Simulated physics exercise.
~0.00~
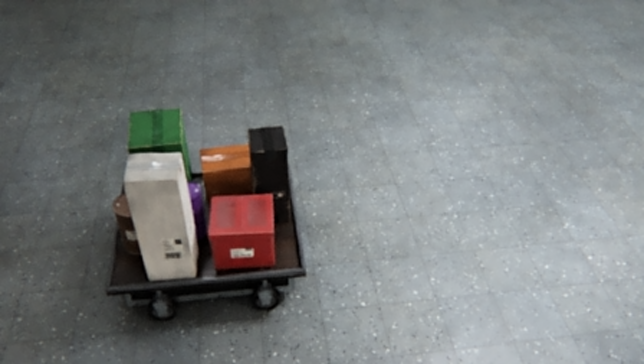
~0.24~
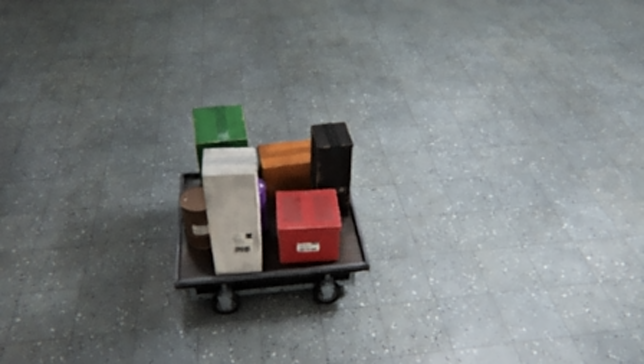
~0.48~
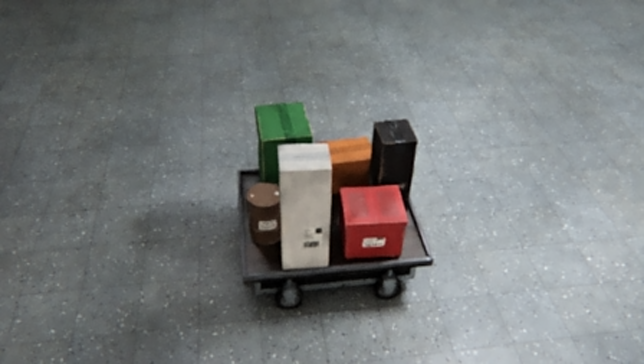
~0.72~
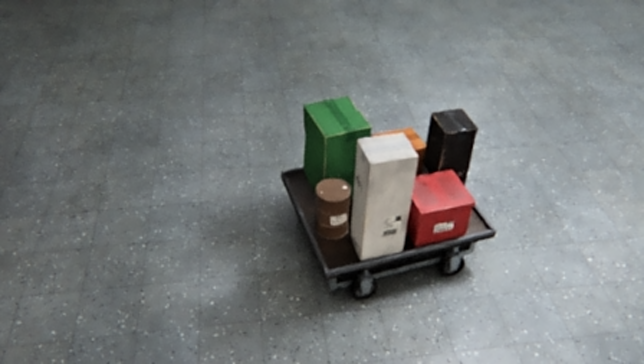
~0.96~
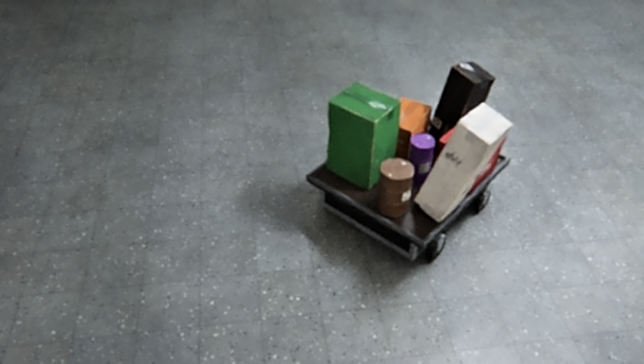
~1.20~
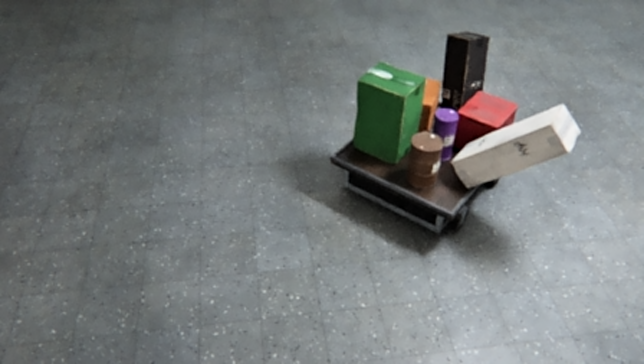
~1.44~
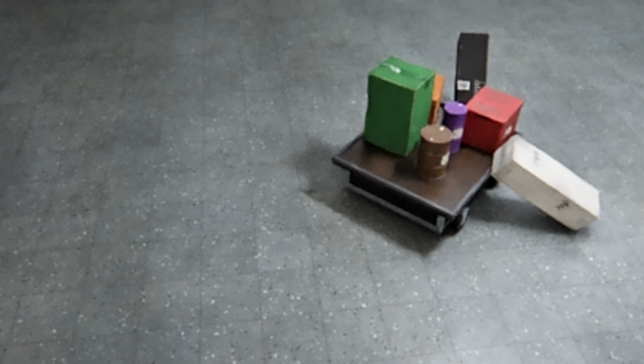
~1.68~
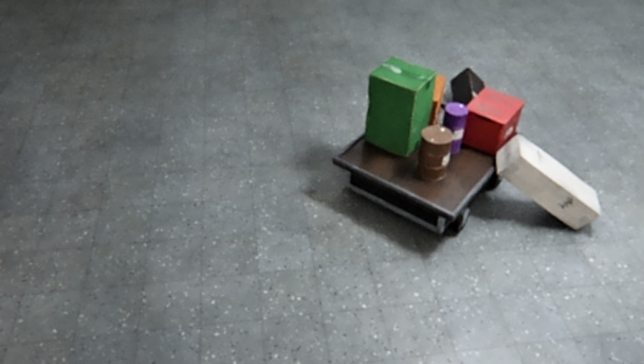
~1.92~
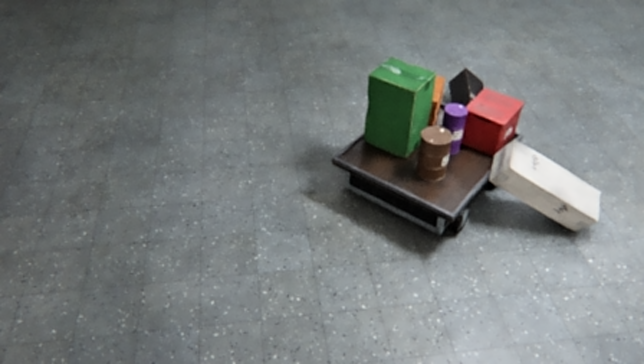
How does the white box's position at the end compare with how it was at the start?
At the start the white box stands upright on the cart's deck. By the end it is off the deck, lying on its side at a slant by the cart's right edge.
